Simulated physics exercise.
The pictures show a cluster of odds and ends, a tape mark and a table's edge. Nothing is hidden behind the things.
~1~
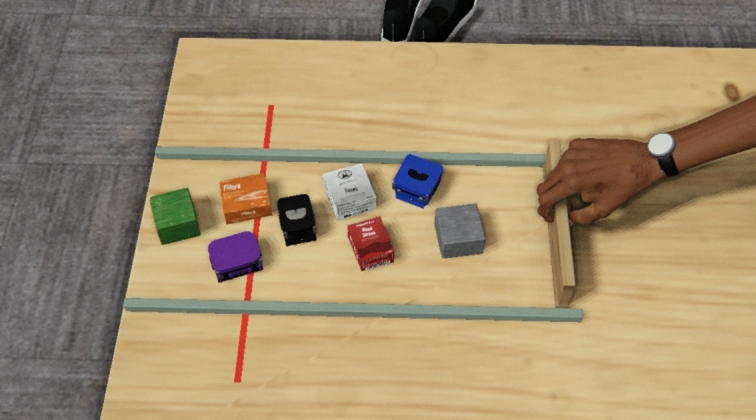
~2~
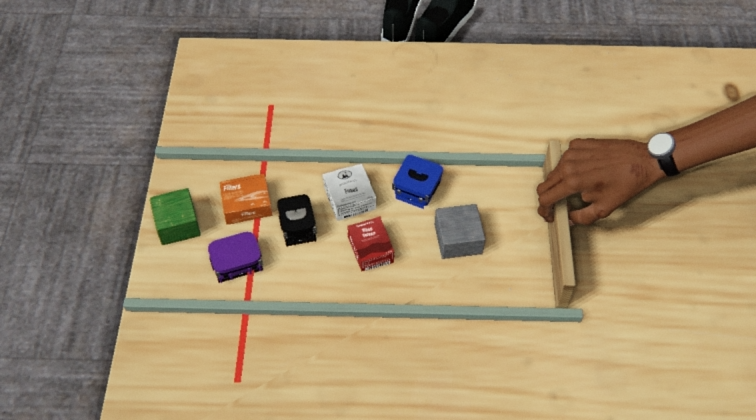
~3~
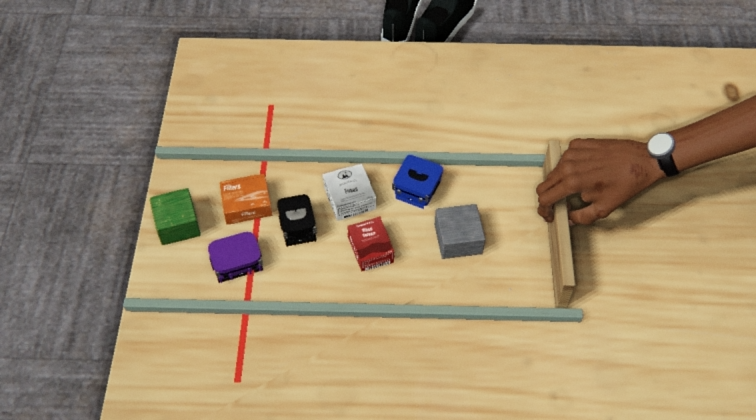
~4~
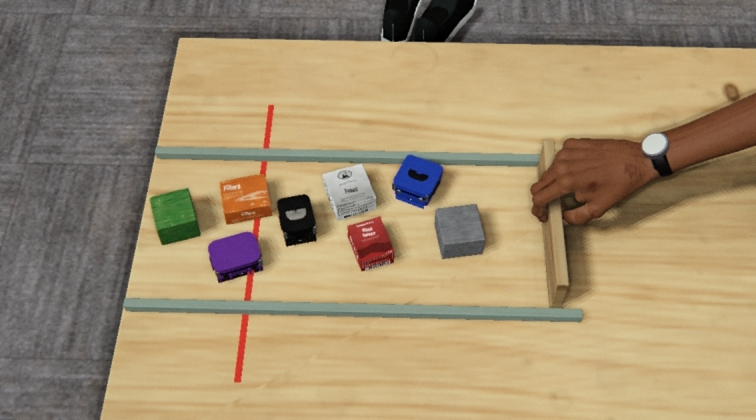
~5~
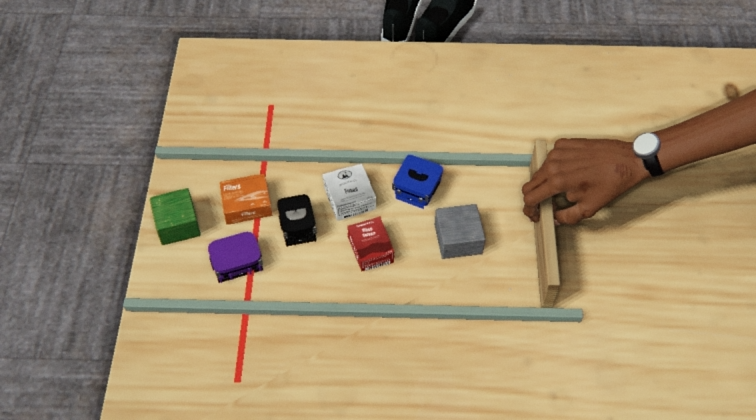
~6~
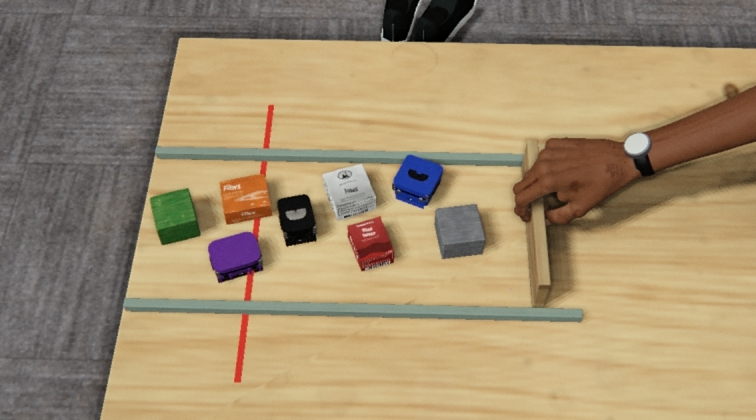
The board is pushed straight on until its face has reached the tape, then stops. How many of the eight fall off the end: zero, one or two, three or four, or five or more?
The number that fall off is one or two.
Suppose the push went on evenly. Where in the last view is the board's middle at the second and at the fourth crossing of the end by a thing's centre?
Near (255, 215) and (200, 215).
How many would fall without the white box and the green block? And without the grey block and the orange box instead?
It would be 0 and 0.
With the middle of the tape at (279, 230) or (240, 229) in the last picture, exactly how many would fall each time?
The counts: 0 and 2.
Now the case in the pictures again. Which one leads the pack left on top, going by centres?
The orange box ends nearest.
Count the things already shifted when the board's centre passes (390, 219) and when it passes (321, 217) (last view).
By then 5, and 8.
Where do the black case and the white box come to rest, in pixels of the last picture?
About (159, 221), and the other about (200, 188).
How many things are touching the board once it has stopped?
That makes 2.
A little later, none off yet; green block at rest near (175, 217); purple case at rest near (236, 257); orange box at rest near (246, 199).
When it is over, the number that fall off is one or two; down, green block.
